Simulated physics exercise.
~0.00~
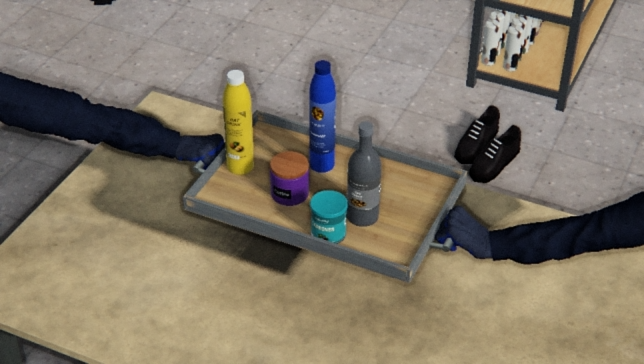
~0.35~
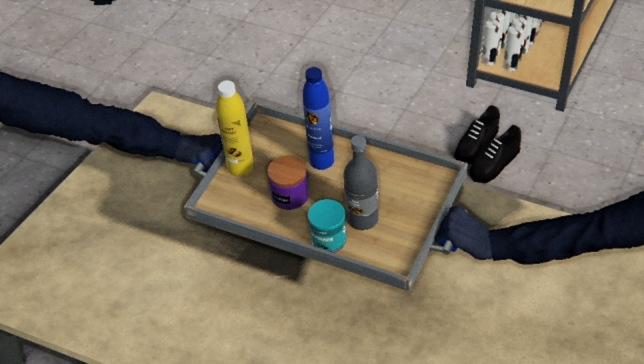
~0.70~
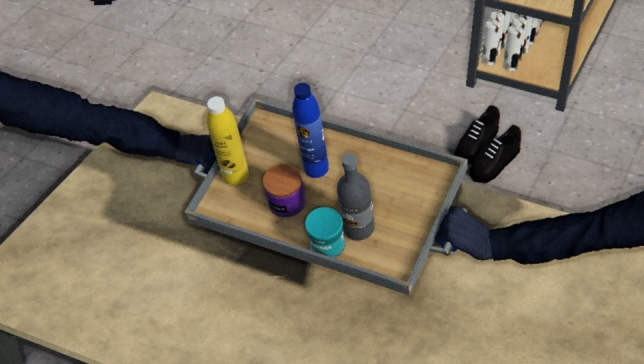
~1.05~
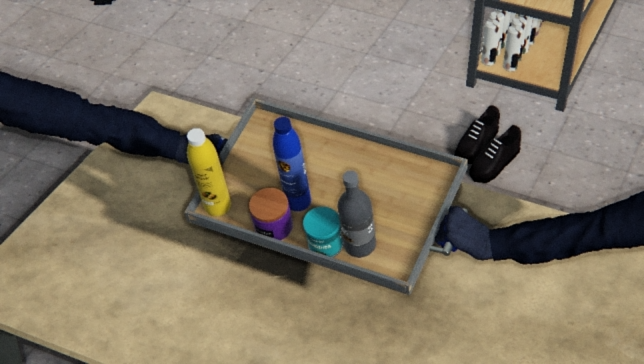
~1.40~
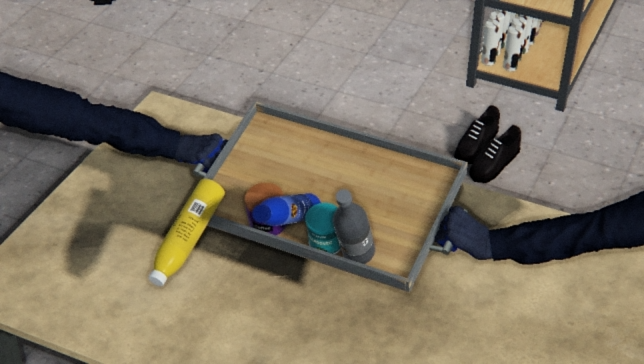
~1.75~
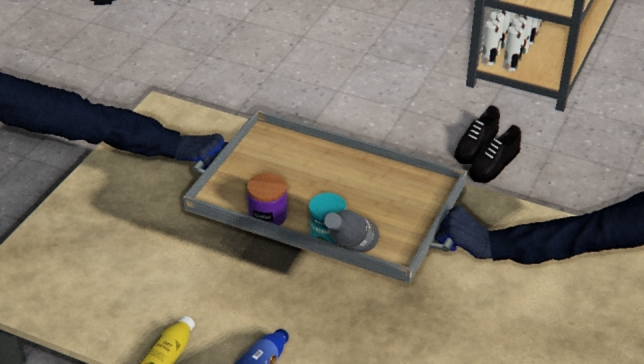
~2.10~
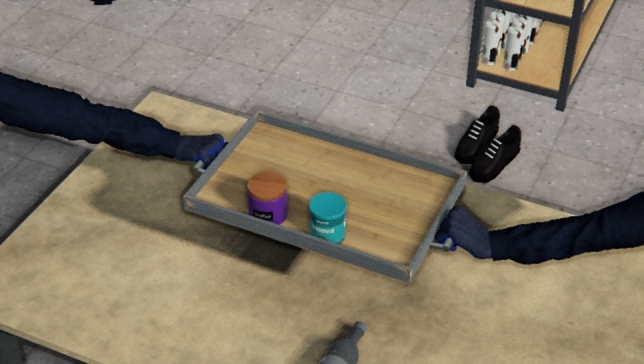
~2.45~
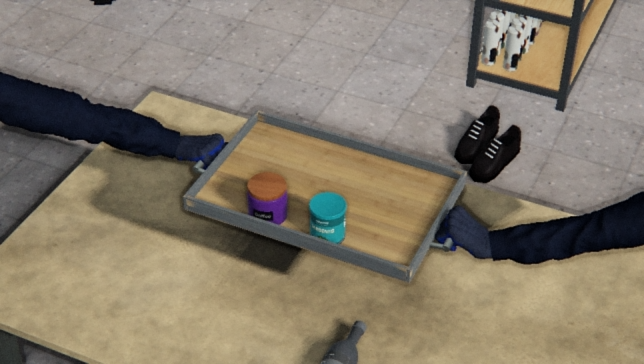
At first, two gloved hands hold a rimmed wooden tray above a tan surface, carrying a yellow bottle, a blue bottle, a grey bottle, a purple jar and a turquoise tin. The tray's near edge dips, and the items slide toward it while the bottles lean. The yellow bottle topples over the rim, and the blue one tips across the jar and follows it off. As the tray levels, the grey bottle leans over the near rim, then drops too. Finally, the purple jar, shifted nearer the front edge, and the turquoise tin stand upright on the tray, with the grey bottle lying below.
